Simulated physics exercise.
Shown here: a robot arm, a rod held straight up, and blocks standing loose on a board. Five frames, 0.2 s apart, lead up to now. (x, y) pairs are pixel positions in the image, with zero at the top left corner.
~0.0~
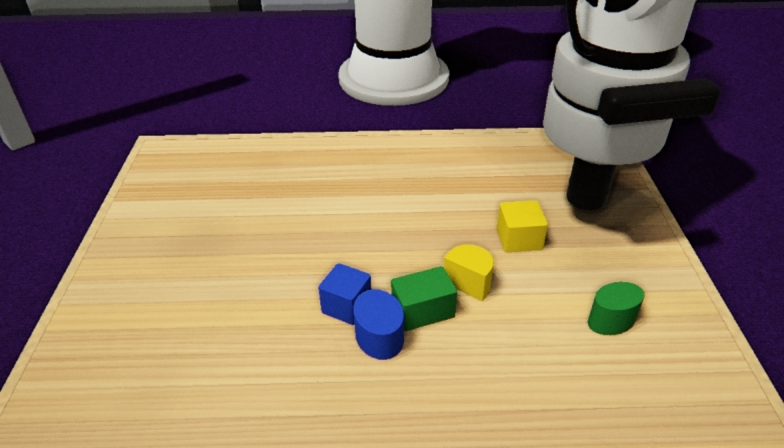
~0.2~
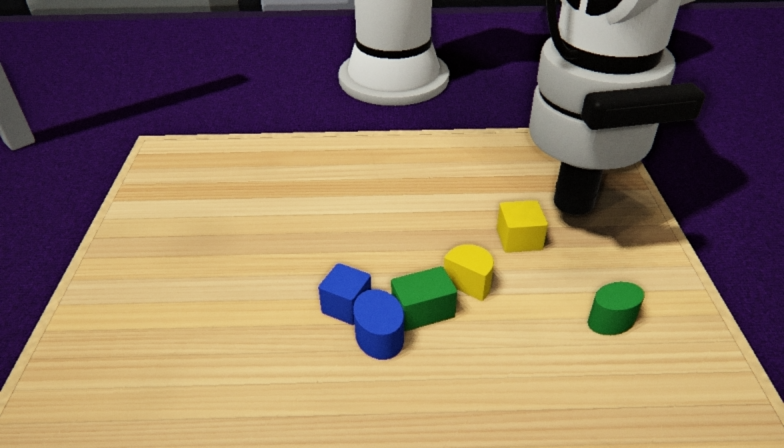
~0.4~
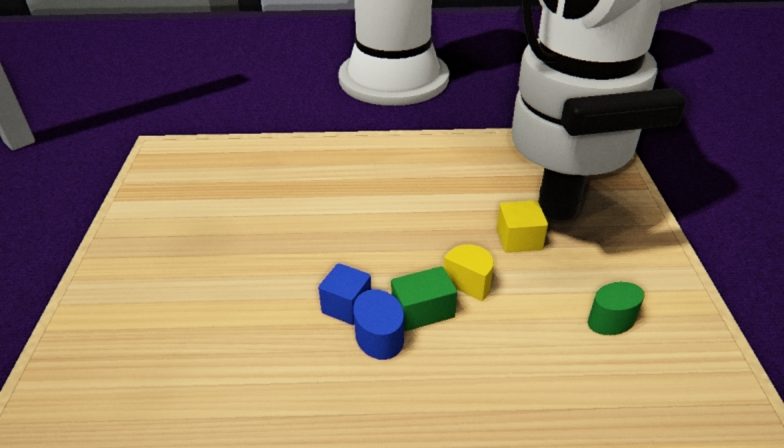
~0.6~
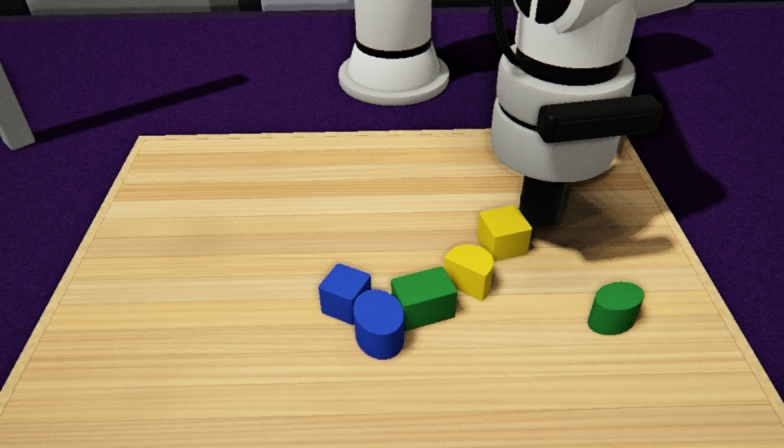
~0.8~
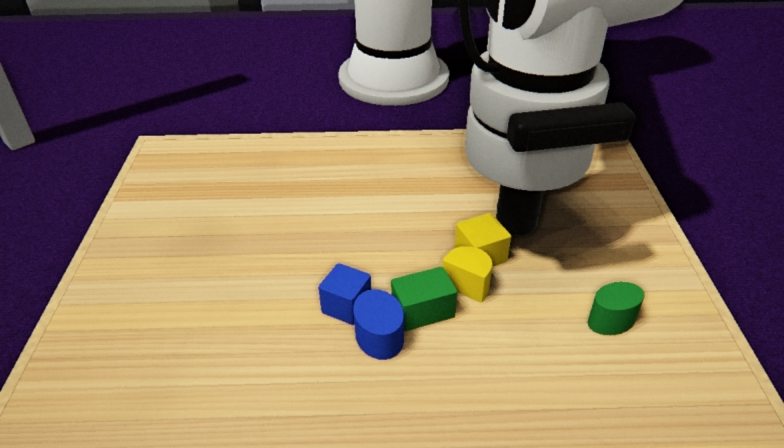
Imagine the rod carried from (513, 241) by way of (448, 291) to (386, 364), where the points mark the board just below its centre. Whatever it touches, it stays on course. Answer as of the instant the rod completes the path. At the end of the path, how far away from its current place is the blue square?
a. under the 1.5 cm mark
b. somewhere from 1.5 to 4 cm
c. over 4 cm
Correct choice: A.
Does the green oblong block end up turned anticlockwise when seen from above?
I expect not.
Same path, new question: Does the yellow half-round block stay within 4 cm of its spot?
I expect not.
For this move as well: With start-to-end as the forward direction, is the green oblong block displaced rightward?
No.
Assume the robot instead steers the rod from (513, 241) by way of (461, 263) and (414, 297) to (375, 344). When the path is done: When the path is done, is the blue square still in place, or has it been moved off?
It ends up on the same spot.
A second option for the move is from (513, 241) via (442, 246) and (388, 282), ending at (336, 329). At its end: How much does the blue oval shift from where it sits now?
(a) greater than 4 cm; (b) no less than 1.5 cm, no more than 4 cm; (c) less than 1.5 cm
Option b.
The first path, step by step. One third of the way, rod (469, 255); green oblong block (419, 289); yellow half-round block (458, 276), turned 30° clockwise; yellow square (426, 246), turned 20° clockwise.
Two thirds of the way, rod (428, 296); green oblong block (391, 322); yellow half-round block (450, 323), turned 30° clockwise; yellow square (408, 252), turned 60° clockwise.
At the end, rod (385, 346); blue square still; green oblong block (354, 369), turned 55° clockwise; yellow half-round block (445, 339), turned 30° anticlockwise; yellow square (408, 252), turned 60° clockwise.
